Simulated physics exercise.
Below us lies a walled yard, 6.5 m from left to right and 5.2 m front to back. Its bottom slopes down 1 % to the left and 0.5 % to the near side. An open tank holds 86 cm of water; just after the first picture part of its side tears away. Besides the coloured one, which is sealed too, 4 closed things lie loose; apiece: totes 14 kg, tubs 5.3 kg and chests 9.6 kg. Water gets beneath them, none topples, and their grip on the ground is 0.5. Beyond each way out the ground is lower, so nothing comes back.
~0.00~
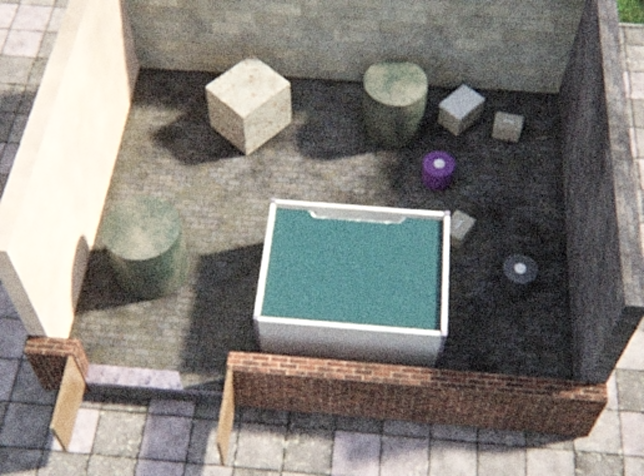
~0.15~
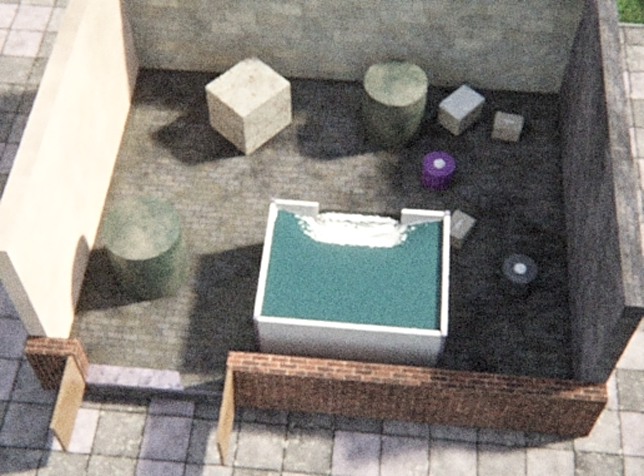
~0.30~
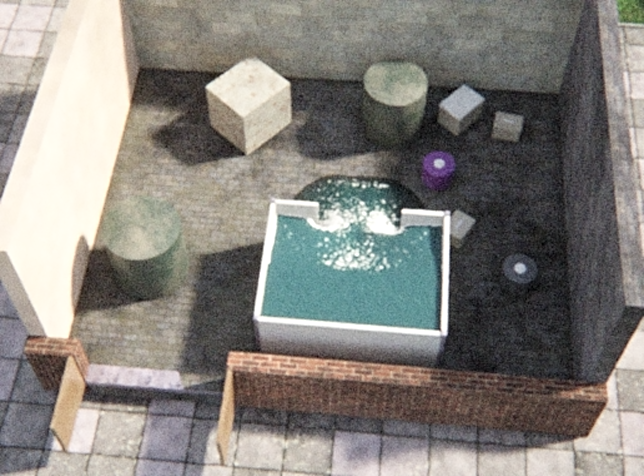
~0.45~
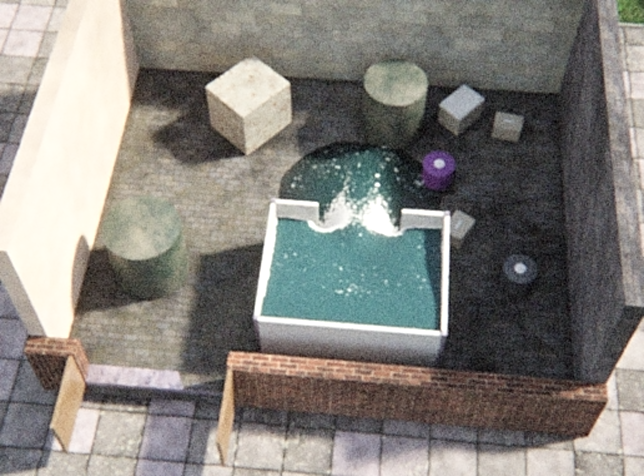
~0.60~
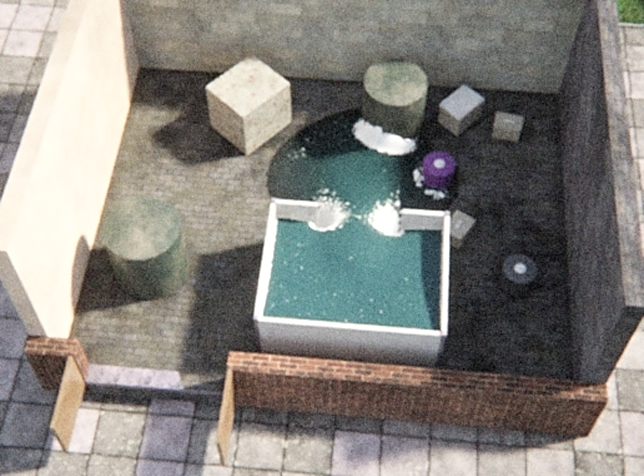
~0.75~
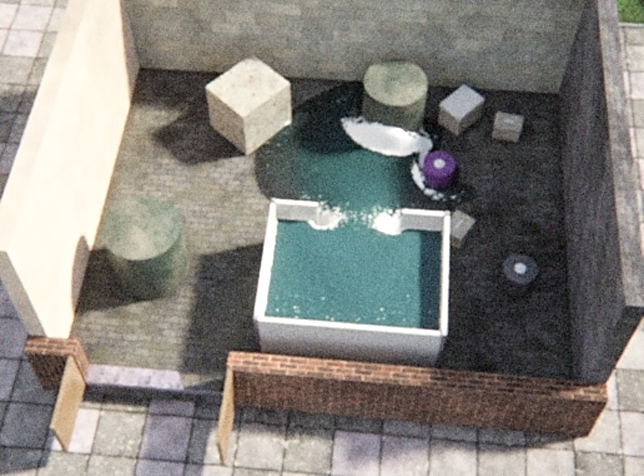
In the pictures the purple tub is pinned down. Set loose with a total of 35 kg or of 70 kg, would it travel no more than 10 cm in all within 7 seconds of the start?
I expect that only the higher weight holds it.
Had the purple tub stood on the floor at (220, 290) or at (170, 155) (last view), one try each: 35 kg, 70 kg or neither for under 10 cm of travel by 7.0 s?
In turn: The smaller is enough; either load holds.
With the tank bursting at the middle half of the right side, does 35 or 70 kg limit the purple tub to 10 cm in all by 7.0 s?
Then the smaller load will do.
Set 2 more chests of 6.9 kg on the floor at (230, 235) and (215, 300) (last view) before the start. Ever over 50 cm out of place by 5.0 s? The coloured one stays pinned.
In turn: Under, less.
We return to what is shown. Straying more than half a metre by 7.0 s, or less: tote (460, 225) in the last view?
Answer: Under.
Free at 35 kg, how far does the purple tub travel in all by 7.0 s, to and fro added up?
Some 150 cm in all.
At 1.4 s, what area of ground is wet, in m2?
Some 14 m2.
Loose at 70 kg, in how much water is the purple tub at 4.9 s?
Roughly 11 cm.
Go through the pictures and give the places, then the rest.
The first picture shows the purple tub at (439, 164) rests on the ground; 3.7 m2 under water; 0 of 5 have shifted.
The second picture shows the purple tub at (439, 164) rests on the ground; water covers 4.5 m2; 0 of 5 have shifted.
The third picture shows the purple tub at (439, 164), on the bottom; water covers 5.6 m2; 0 of 5 have shifted.
The fourth picture shows the purple tub at (439, 164) rests on the ground; 6.9 m2 under water; 0 of 5 have shifted.
The fifth picture shows the purple tub at (439, 164), on the bottom; 7.9 m2 under water; 0 of 5 have shifted.
The sixth picture shows the purple tub at (439, 164), on the bottom; water covers 9.0 m2; 0 of 5 have shifted.
After 1.4 s the purple tub would be 33 cm from its start with 35 kg and 0 cm from its start with 70 kg; 12 cm of water round it then.
After 3.1 s the purple tub would be 114 cm from its start with 35 kg and 0 cm from its start with 70 kg; 12 cm of water round it then.
After 4.9 s the purple tub would be 117 cm from its start with 35 kg and 0 cm from its start with 70 kg; 11 cm of water round it then.
After 7.0 s the purple tub would be 121 cm from its start with 35 kg and 0 cm from its start with 70 kg; 9 cm of water round it then.
